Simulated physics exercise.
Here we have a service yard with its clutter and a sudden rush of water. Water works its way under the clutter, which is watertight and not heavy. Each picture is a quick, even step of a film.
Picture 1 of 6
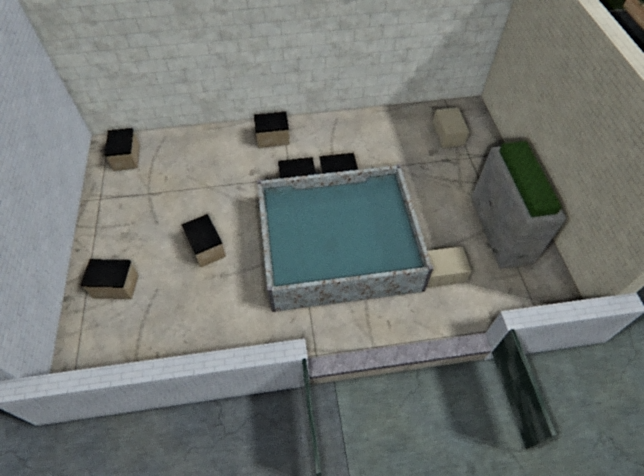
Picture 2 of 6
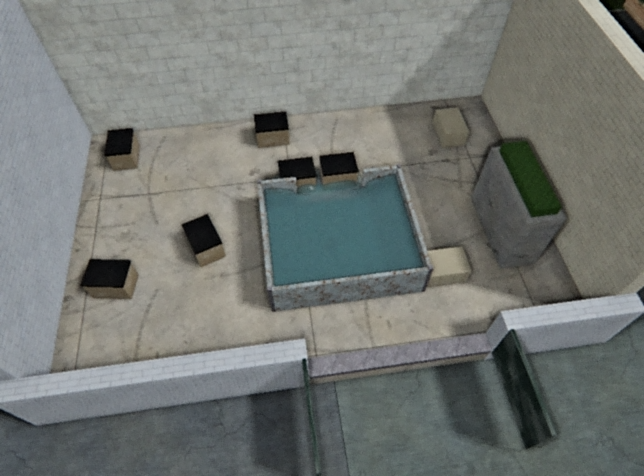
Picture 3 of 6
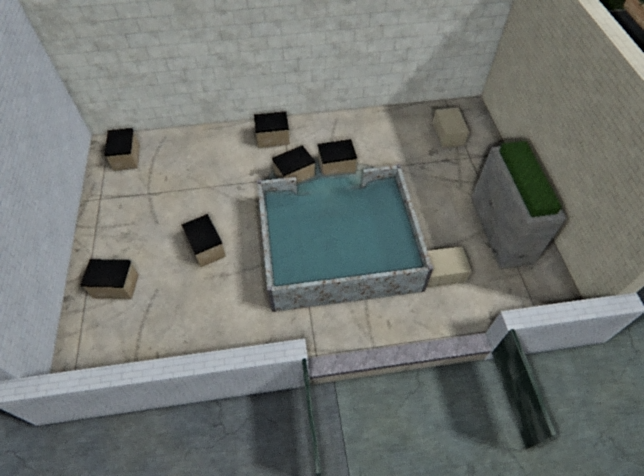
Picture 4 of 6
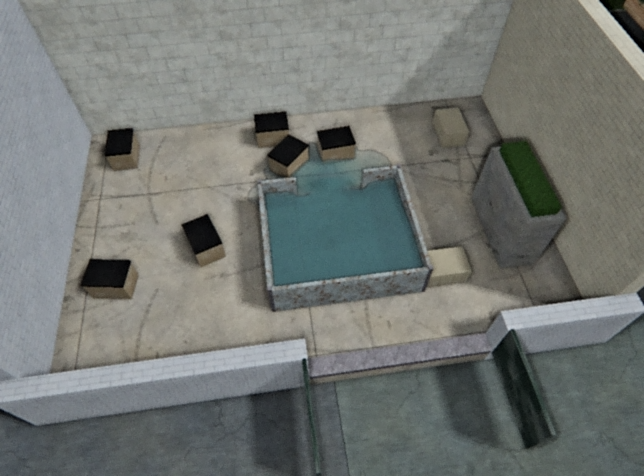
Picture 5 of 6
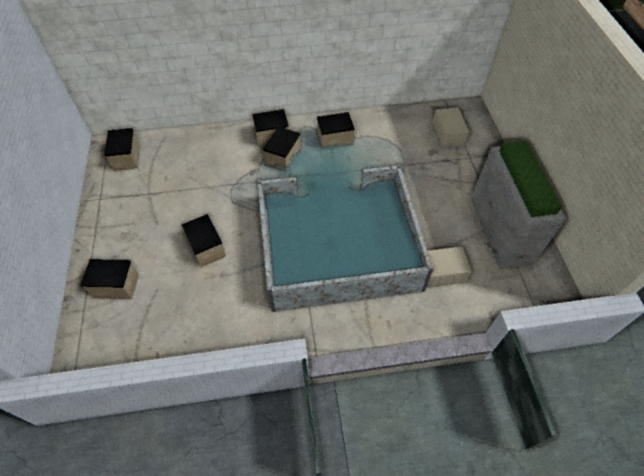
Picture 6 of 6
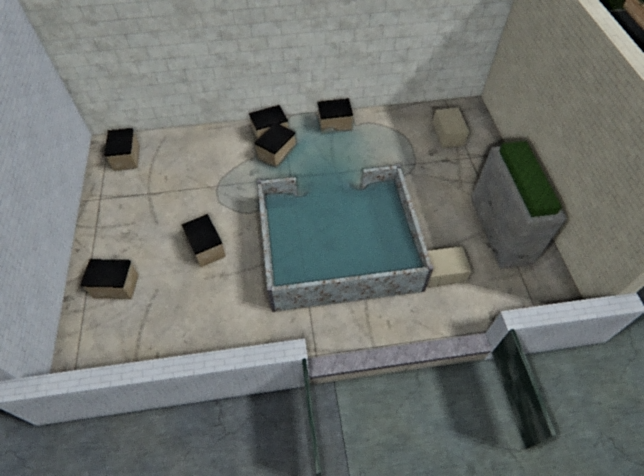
A raised, stone-walled pool of teal water stands in a pale paved yard enclosed by brick walls, seen from high above by a camera that stays still. Black-topped tan boxes sit behind it and to the left, with a pale box and a grey, green-topped block at right. Water breaks through the back wall and spreads, pushing the two nearest boxes backward, the left one turning and nudging another.
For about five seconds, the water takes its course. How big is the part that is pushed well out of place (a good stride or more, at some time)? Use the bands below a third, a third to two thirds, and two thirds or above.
It falls a third to two thirds.
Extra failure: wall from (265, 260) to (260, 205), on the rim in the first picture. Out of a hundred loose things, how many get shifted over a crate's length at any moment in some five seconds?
Estimate: Close to 40 in a hundred.
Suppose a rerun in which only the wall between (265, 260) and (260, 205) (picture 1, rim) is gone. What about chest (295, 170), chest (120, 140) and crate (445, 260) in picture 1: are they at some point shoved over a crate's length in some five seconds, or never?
Result per item - short of that distance / displaced that far / short of that distance.
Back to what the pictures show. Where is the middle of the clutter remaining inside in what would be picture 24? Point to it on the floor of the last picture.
That works out to about (258, 200) on the floor.
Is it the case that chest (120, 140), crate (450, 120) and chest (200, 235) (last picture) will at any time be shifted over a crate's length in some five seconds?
Going through them in order: First got well clear, second got well clear, third kept nearby.
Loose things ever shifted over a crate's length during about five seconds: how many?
By my count, 5.
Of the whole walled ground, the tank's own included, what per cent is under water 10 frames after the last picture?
Estimate: Near 40 %.
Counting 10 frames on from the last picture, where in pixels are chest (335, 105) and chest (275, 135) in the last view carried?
Estimated: (369, 90); (178, 136).
A moment on, 2 of 8 are well off their spots; 1 afloat.
Next, 3 of 8 are well off their spots; 2 afloat.
Later, 5 of 8 are well off their spots; 2 afloat.
In the end, 5 of 8 are well off their spots, and 5 have been at some point; 3 afloat.
